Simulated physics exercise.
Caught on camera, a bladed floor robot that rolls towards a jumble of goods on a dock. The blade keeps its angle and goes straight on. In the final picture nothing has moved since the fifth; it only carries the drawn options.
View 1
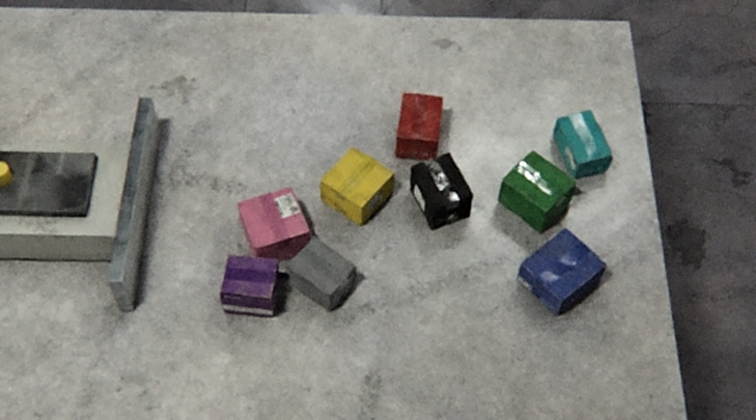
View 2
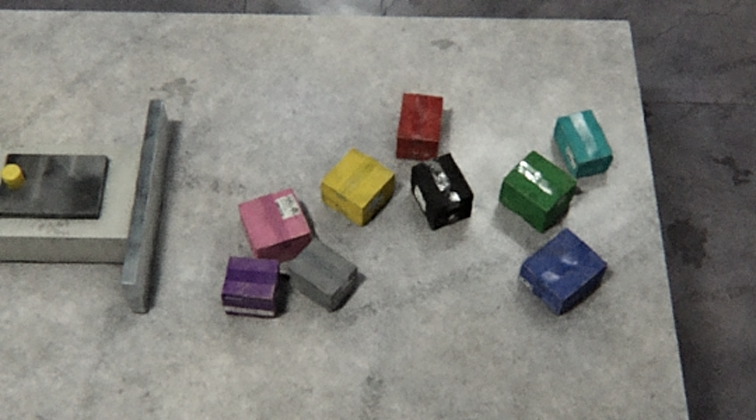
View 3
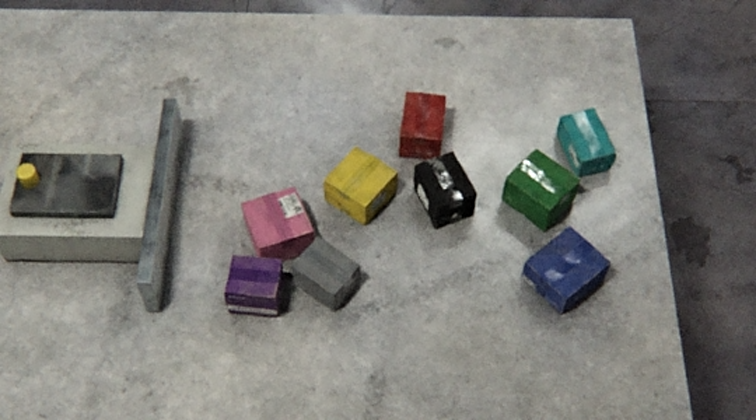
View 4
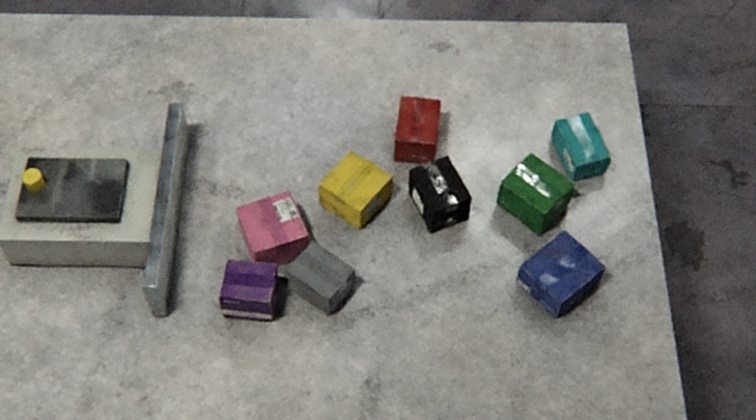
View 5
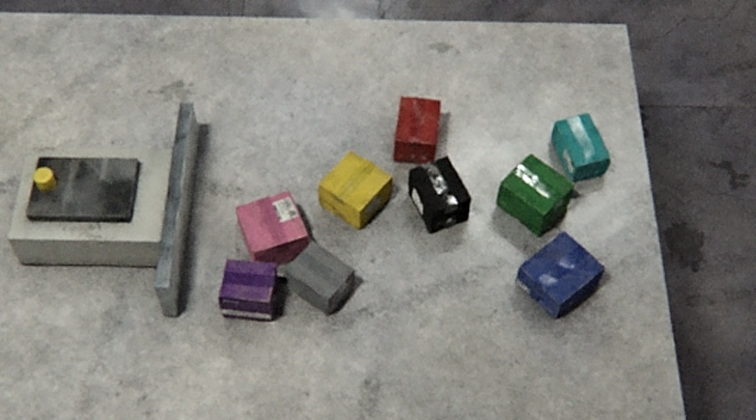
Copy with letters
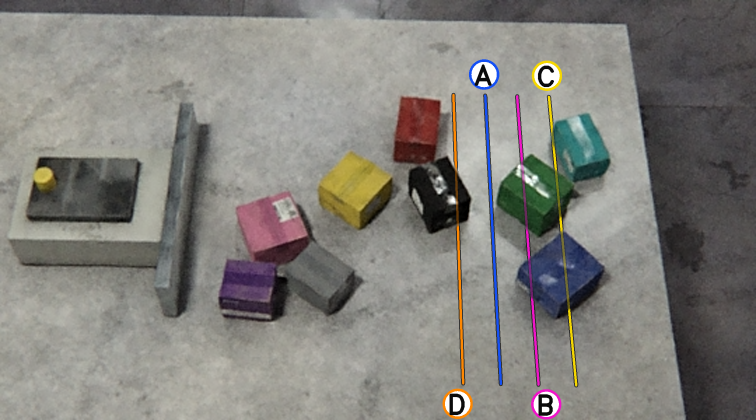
A bladed floor robot creeping slowly right across a grey surface towards a jumble of colourful boxes, which stay in place.
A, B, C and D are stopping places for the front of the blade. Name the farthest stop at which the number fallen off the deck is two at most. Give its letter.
It can go as far as C.
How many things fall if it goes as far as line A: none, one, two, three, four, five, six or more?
By then, none.
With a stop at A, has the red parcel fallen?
No.
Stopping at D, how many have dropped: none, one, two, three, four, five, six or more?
In all, none.
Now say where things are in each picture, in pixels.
In the first frame, purple box (251, 286); turquoise box (583, 144); robot (48, 183).
In the second frame, robot (60, 185); yellow box (358, 186).
In the third frame, robot (75, 184); blue box (566, 270).
In the fourth frame, robot (81, 189); grey box (322, 278).
In the fifth frame, robot (92, 188); purple box (250, 290); turquoise box (581, 148); green box (535, 195).
On the copy, A at (492, 228); B at (527, 228); C at (561, 229); D at (458, 227).
On C. First, robot (232, 191); purple box (345, 290); grey box (405, 281).
Then, robot (373, 193); turquoise box (587, 146); green box (593, 197).
Finally, robot (482, 195); green box over the edge; blue box over the edge; two fallen.
By contrast, A is within the limit but short; B is within the limit but short; D is within the limit but short.
